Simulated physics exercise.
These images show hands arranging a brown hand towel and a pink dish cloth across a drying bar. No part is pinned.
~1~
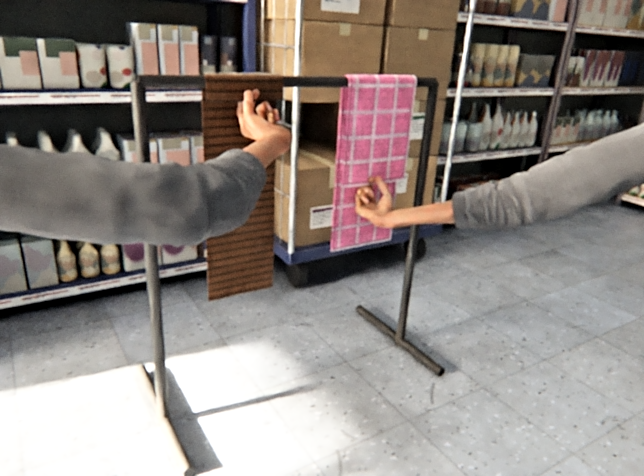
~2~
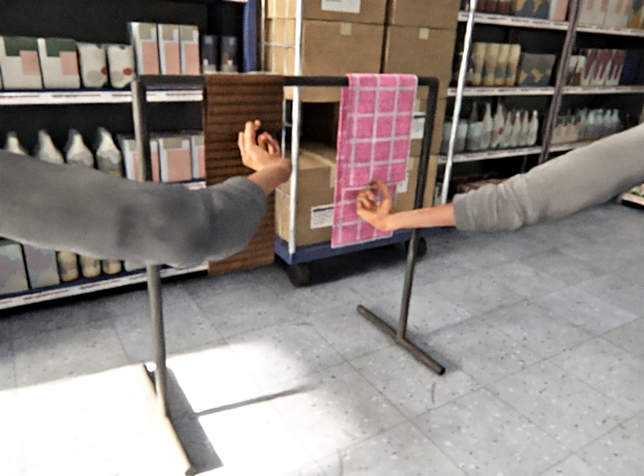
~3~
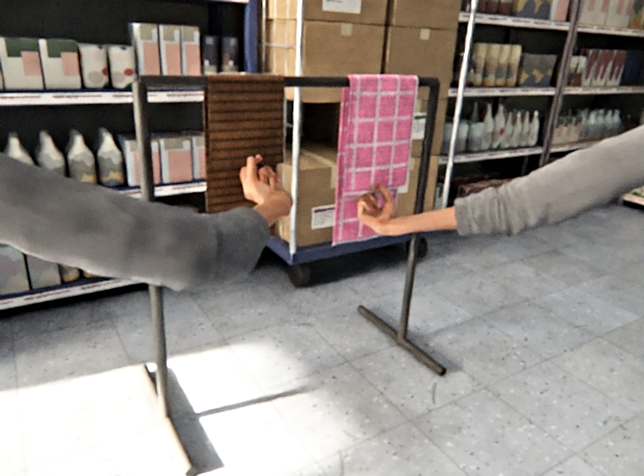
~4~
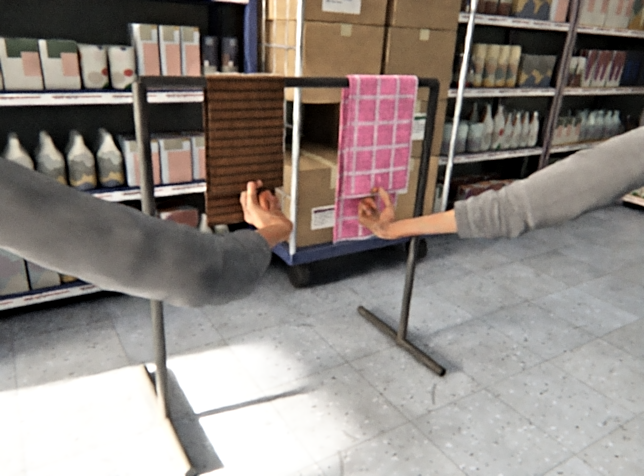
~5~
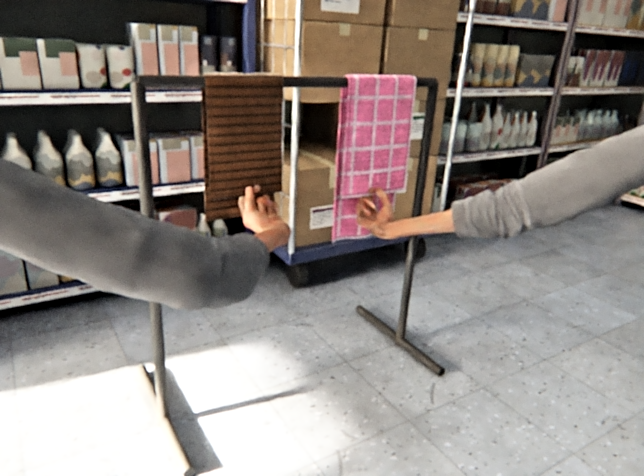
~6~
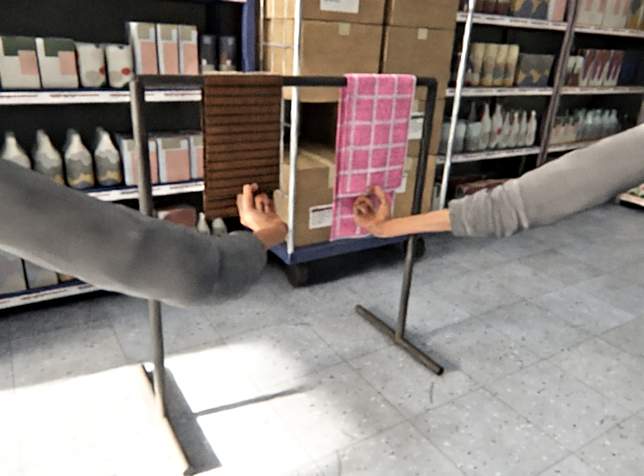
Brown towel's front edge being drawn down over a metal bar by one hand, another hand holding a pink checked cloth beside it.
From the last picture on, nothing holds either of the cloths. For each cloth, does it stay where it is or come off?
Brown hand towel - stays where it is; pink dish cloth - stays where it is.
Then, 0.88 s later than the last view, hand towel at rest on the rail; dish cloth at rest on the rail.
Finally, hand towel at rest on the rail; dish cloth at rest on the rail. The brown hand towel keeps its place and the pink dish cloth stays on.
